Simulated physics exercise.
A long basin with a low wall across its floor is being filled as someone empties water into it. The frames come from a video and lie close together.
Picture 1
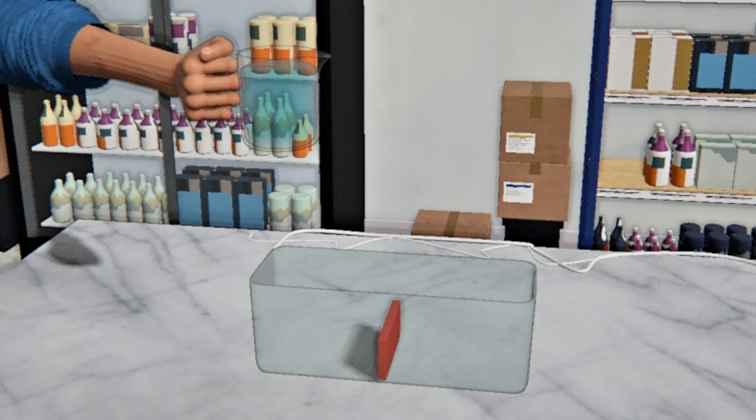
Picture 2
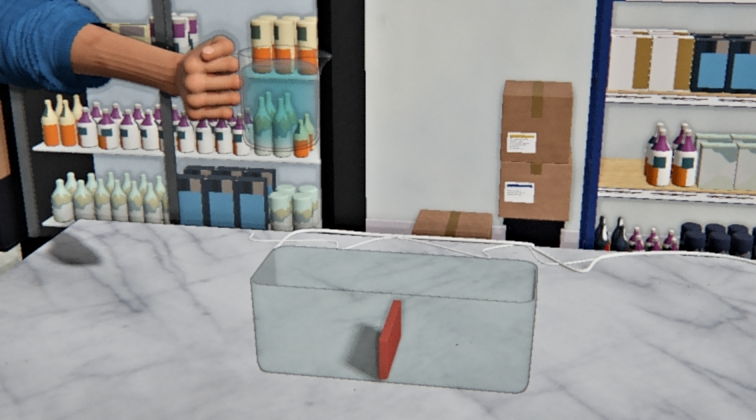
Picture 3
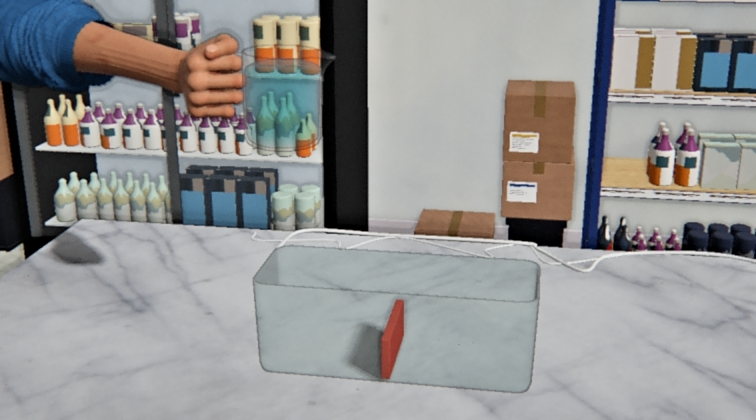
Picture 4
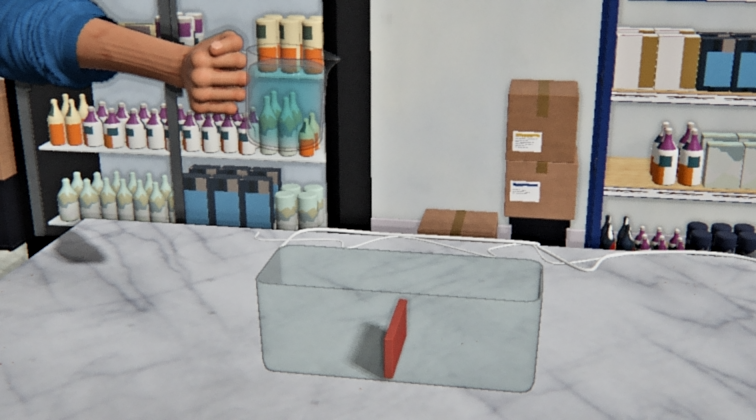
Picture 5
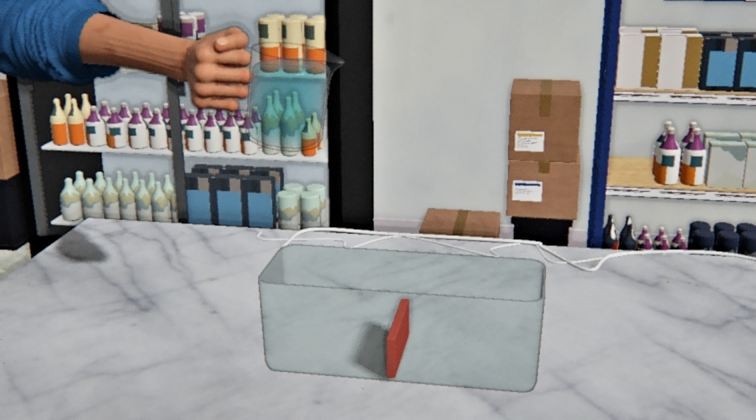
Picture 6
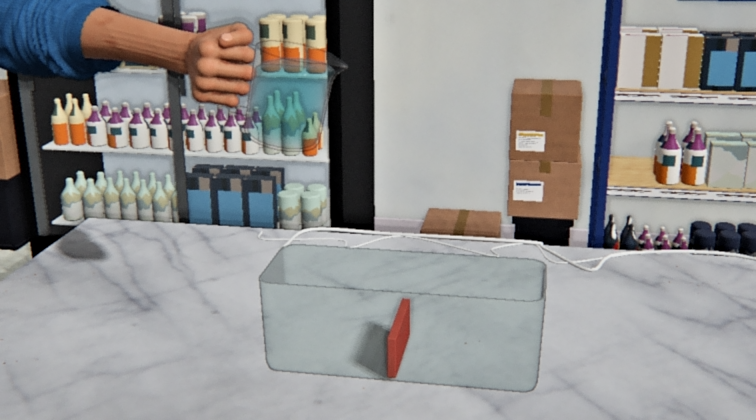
A hand at the upper left gripped a clear container of water and tilted it slightly rightward, while the long glass basin with a low red wall sat on the marble counter below.
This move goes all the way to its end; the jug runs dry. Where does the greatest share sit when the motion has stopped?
Oh, the chamber to the right is the one that fills up most.
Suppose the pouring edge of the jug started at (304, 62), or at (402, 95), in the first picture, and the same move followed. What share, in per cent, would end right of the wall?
It works out to around 15 % and then around 95 %.
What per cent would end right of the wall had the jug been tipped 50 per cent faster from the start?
Around 65 per cent ends up there.
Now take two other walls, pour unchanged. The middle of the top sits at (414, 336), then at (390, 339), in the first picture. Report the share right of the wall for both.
First try 25 per cent, second try 65 per cent.
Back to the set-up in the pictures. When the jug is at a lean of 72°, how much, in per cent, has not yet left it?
My estimate is close to 80 percent remaining.
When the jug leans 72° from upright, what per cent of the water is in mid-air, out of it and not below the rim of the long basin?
Near 20 parts in a hundred.
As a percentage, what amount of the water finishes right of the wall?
Roughly 70 %.
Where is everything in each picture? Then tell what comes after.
Tilt 0°; pouring edge (330, 55); surface from (243, 65) to (317, 67); the long basin's rim runs from (261, 265) to (535, 283); the wall's top is at (390, 320), in the first picture.
Tilt 0°; pouring edge (331, 56); surface from (244, 65) to (318, 67), in the second picture.
Tilt 2°; pouring edge (335, 57); surface from (248, 64) to (322, 68), in the third picture.
Tilt 4°; pouring edge (340, 59); surface from (252, 63) to (326, 67), in the fourth picture.
Tilt 8°; pouring edge (344, 62); surface from (256, 63) to (331, 68), in the fifth picture.
Tilt 12°; pouring edge (348, 66); surface from (258, 64) to (336, 68), in the sixth picture.
A moment on, the tilt is 72° and 78 per cent is still to pour, 0 is left of the wall and 1 right of it.
Next, the tilt is 106° and 22 per cent is still to pour, 2 is left of the wall and 43 right of it.
Then the tilt is 109° and 1 per cent is still to pour, 21 is left of the wall and 71 right of it.
Later the tilt is 109° and 0 per cent is still to pour, 27 is left of the wall and 71 right of it.
In the end 27 per cent lies left of the wall, 71 right of it and 2 outside.
